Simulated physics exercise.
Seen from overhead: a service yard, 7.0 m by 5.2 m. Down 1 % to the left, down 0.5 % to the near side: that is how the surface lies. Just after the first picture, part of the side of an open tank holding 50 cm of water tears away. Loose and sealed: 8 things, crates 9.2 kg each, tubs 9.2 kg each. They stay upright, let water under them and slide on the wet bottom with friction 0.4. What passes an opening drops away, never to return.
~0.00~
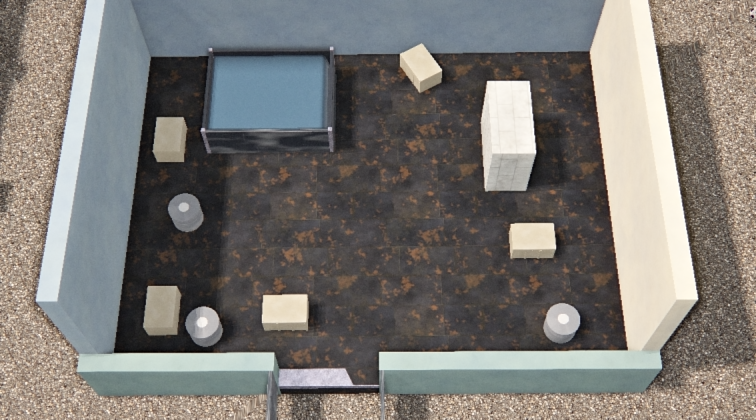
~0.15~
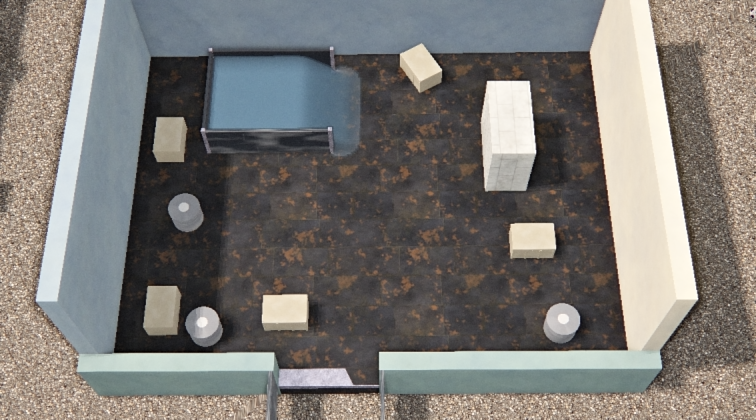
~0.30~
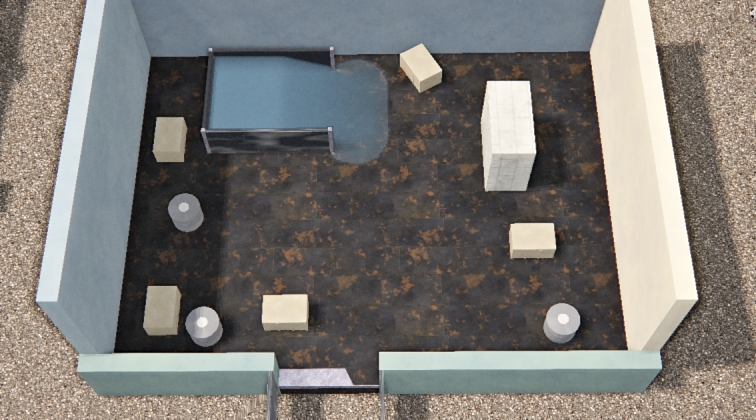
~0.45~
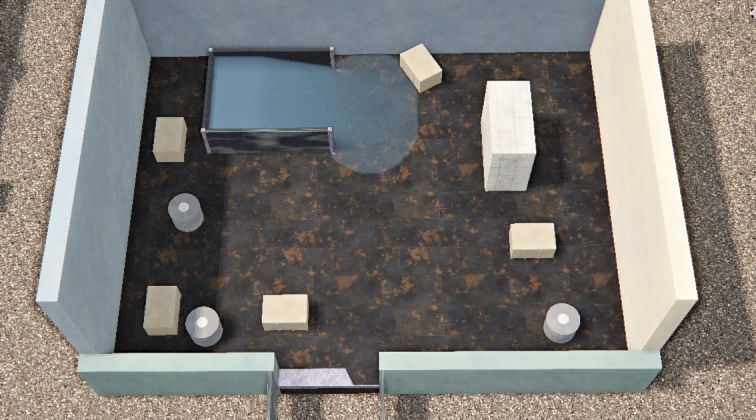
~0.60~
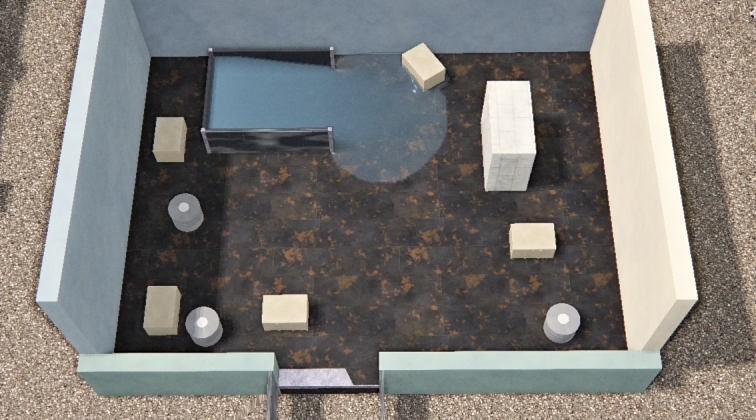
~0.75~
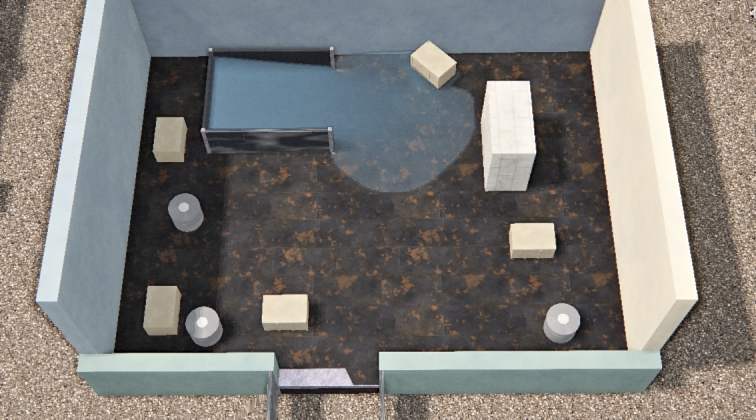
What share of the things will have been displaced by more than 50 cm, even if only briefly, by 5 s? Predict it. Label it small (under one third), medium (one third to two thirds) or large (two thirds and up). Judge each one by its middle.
Small.
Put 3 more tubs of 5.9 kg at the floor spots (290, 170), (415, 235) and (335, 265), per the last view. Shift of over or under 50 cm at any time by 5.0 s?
Result, in sequence: Below the mark / above the mark / below the mark.
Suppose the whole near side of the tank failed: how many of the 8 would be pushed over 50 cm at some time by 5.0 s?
The answer then is 4.
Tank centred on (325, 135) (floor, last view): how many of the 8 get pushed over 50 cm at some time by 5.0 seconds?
Then 3 of them would.
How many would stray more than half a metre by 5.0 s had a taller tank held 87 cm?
Count: 3.
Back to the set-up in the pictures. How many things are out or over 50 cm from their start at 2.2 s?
I get 1.
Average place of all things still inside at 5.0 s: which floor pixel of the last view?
Around (341, 269).
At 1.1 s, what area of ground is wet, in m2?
Somewhere around 9.0 m2, roughly.
After 1.1 s 1 of 8 are over 50 cm from their spots; 0 afloat.
After 2.2 s 1 of 8 are over 50 cm from their spots; 1 afloat.
After 3.5 s 2 of 8 are over 50 cm from their spots; 1 afloat.
After 5.0 s 2 of 8 are over 50 cm from their spots, and 2 have been at some point; 3 afloat.
